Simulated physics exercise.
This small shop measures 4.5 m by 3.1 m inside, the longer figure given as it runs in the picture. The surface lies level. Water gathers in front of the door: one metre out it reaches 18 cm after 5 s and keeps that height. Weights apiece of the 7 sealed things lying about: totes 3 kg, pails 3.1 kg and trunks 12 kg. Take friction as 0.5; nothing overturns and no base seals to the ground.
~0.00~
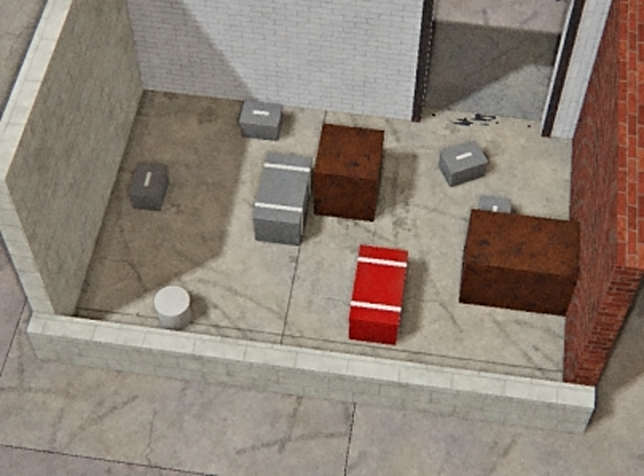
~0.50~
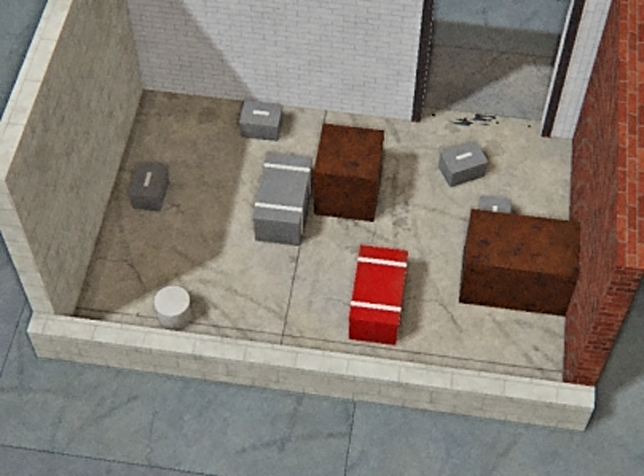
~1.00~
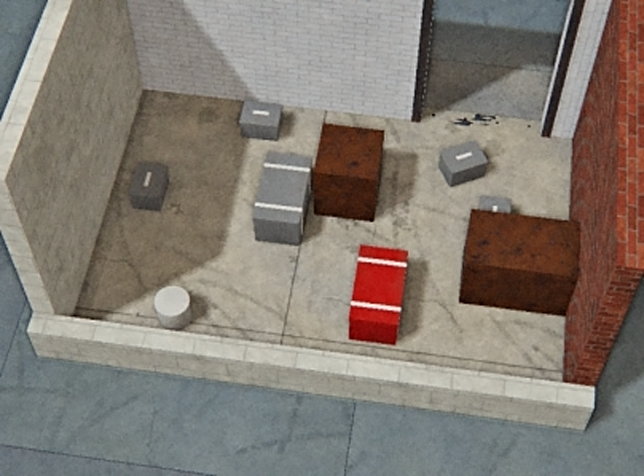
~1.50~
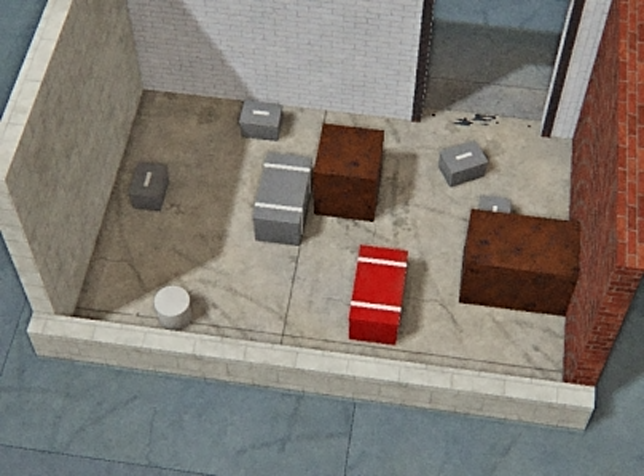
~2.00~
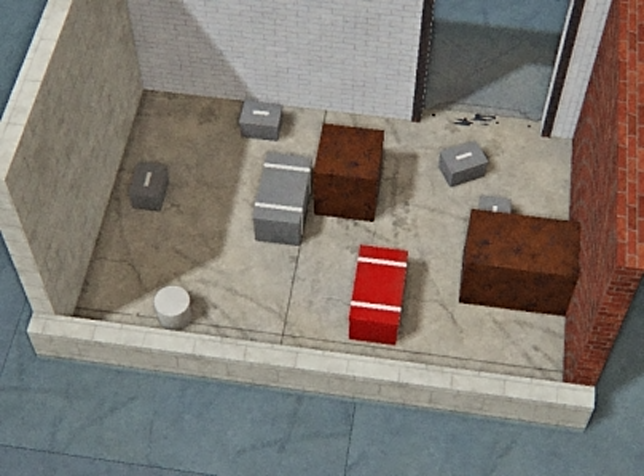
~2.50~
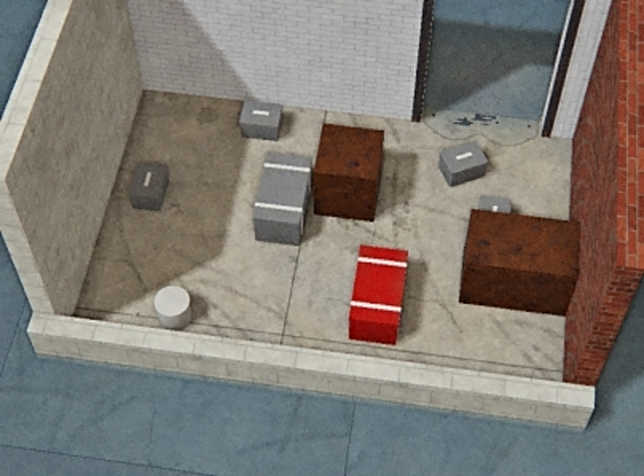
The clip shows a roofless room holding a red trunk, brown and grey boxes and a pale round container, all staying still, as the ground outside turns bluish and a small, shallow patch of water then appears inside the doorway.
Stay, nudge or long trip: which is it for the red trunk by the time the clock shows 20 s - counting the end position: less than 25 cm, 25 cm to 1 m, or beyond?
The red trunk ends far away.
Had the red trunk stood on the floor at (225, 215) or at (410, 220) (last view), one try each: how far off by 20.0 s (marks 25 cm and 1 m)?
In that order: It moves a short way; it ends far away.
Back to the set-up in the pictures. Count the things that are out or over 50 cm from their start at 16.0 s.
I count 7.
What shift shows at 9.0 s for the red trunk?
Roughly 200 cm by then.
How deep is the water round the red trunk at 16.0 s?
Roughly 9 cm.
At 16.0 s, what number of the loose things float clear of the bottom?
At that moment 7.
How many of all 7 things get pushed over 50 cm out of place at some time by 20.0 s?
7 of them.
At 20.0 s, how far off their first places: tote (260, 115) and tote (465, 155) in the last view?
In that order: 200 cm, 200 cm.
After 4.0 s the red trunk is near (379, 284), 0.0 m from its start, aground; 0 afloat.
After 9.0 s the red trunk is near (175, 298), 1.9 m from its start, afloat; 4 afloat.
After 16.0 s the red trunk is near (275, 182), 1.5 m from its start, afloat; 7 afloat.
After 20.0 s the red trunk is near (180, 169), 2.3 m from its start, afloat; 7 afloat.
